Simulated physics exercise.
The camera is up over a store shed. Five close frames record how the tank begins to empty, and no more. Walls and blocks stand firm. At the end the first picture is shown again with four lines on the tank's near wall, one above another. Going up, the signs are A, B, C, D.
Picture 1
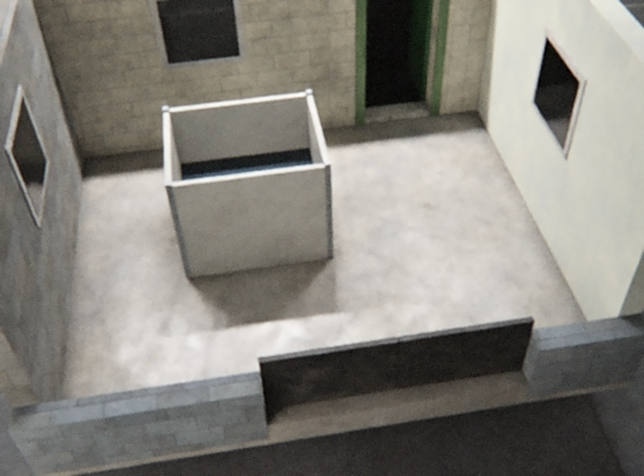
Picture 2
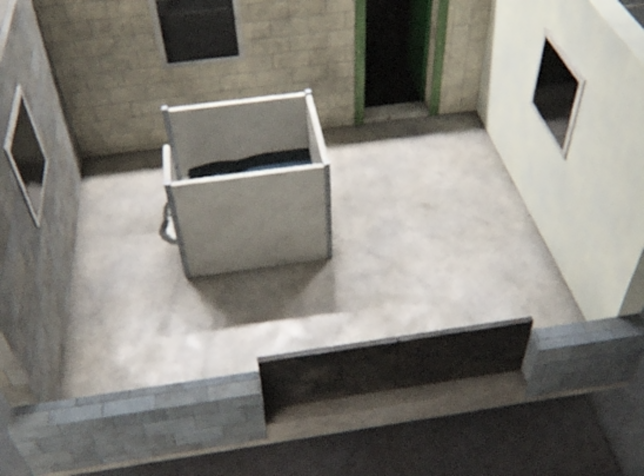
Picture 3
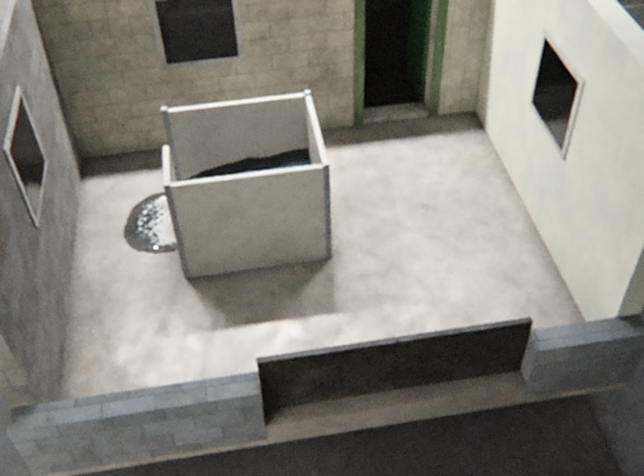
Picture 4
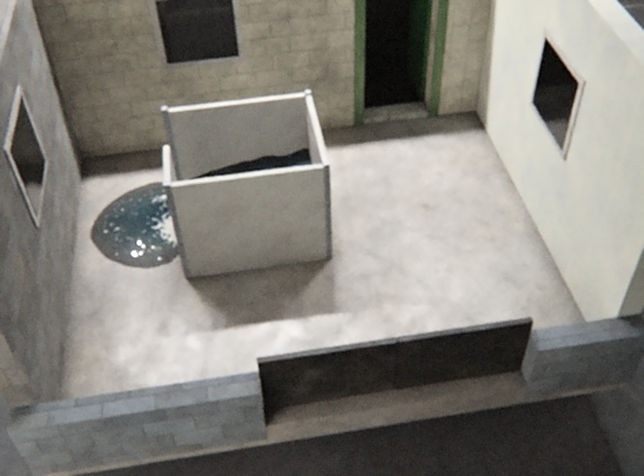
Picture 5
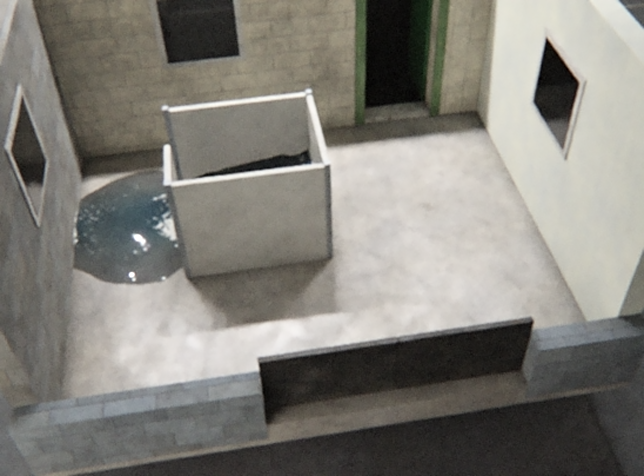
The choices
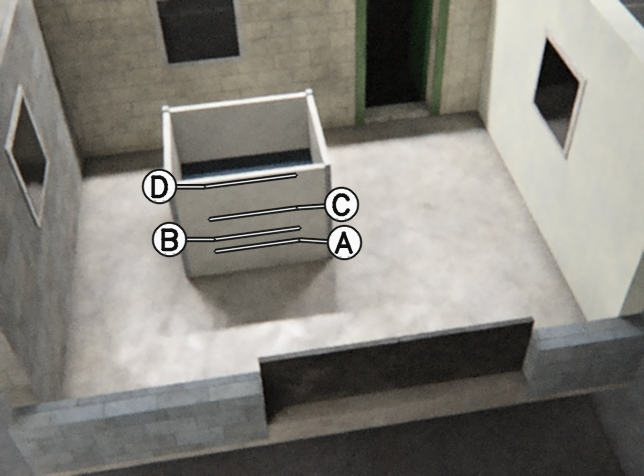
A store shed with pale block walls is seen from high up, looking down over its bare floor. A grey-white tank of dark water stands left of the middle, with a green-framed doorway in the back wall, a dark gate in the low front wall and windows around. The camera stays still as water comes out of the tank's left side and spreads in a glinting, widening pool to the left wall.
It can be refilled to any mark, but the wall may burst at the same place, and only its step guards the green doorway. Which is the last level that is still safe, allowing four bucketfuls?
Go for C.
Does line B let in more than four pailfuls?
No.
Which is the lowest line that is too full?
That would be D.
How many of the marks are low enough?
Three of them.
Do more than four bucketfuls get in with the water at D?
Yes, it does.
On the marked copy, A at (258, 245); B at (256, 233); C at (254, 213); D at (249, 180); from the bottom up A, B, C, D.
With A, nothing gets over.
With B, nothing gets over.
With C, a bucket or two gets in.
With D, about 12 bucketfuls get in.
